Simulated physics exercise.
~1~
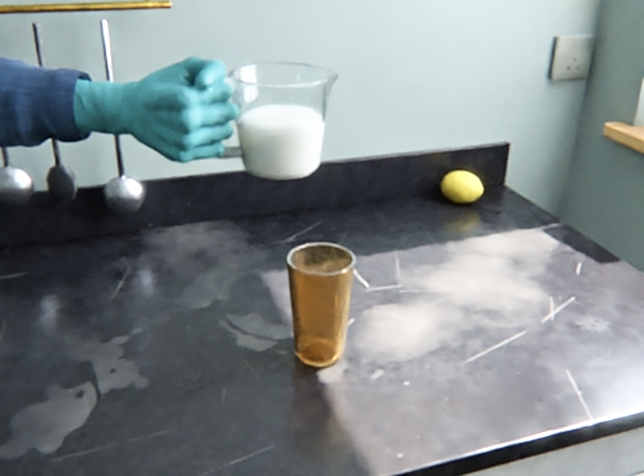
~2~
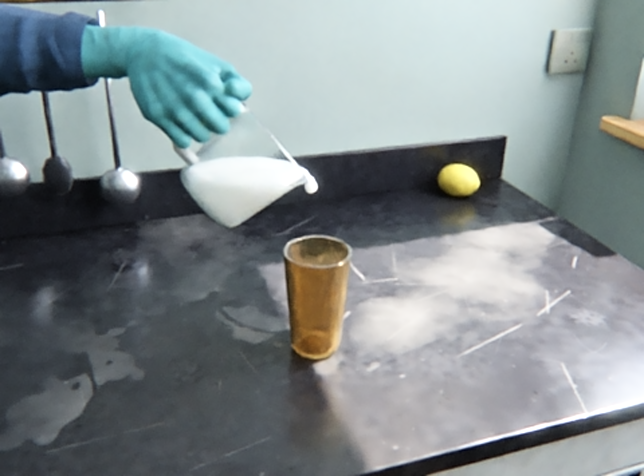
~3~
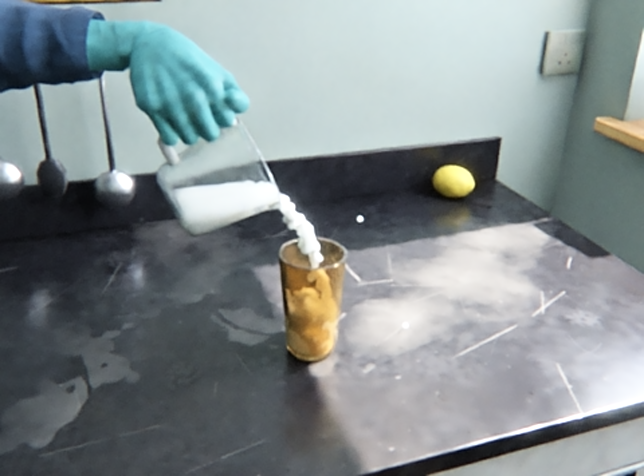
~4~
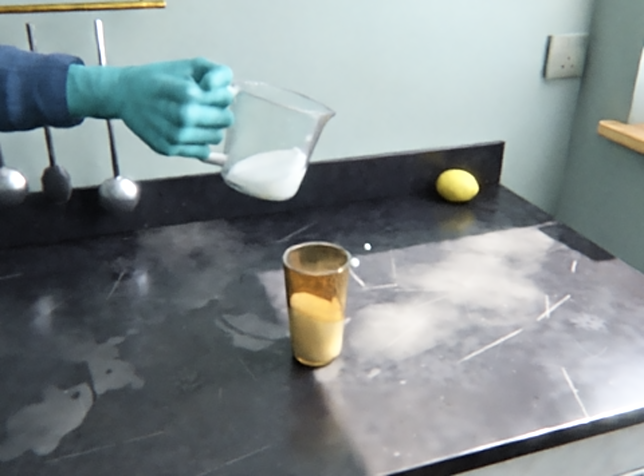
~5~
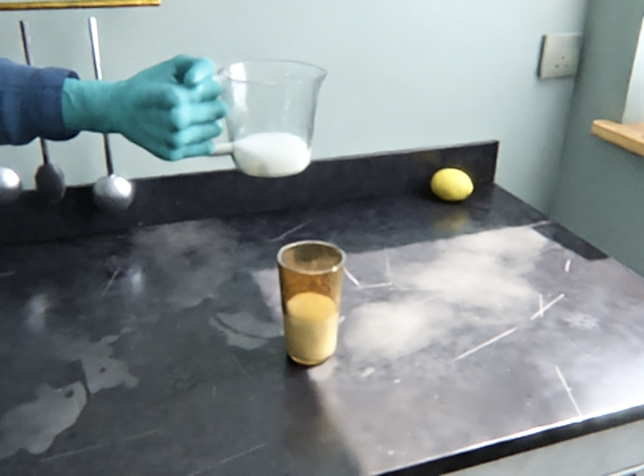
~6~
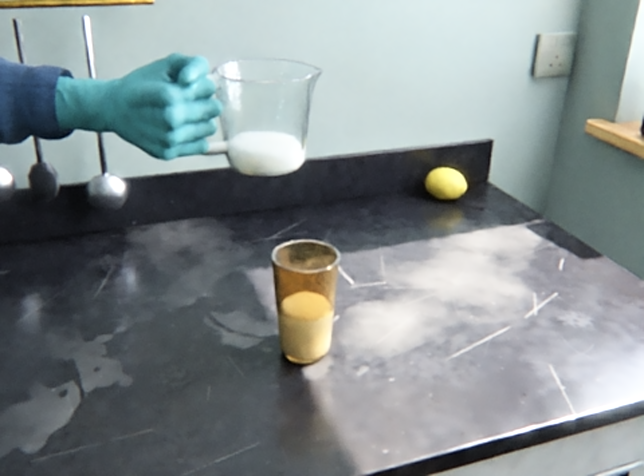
At the start, a teal-gloved hand holds a clear jug of milk above an empty, amber-tinted glass on a dark, scuffed worktop, with a lemon near the back edge. The hand tips the jug to the right until the milk reaches its lip. A white stream then falls into the glass, swirling inside it, while a small white drop appears to the right of the stream. The hand tilts the jug back, and the pouring stops. Finally, the jug is held level with some milk left, above the glass, now a little over half full.
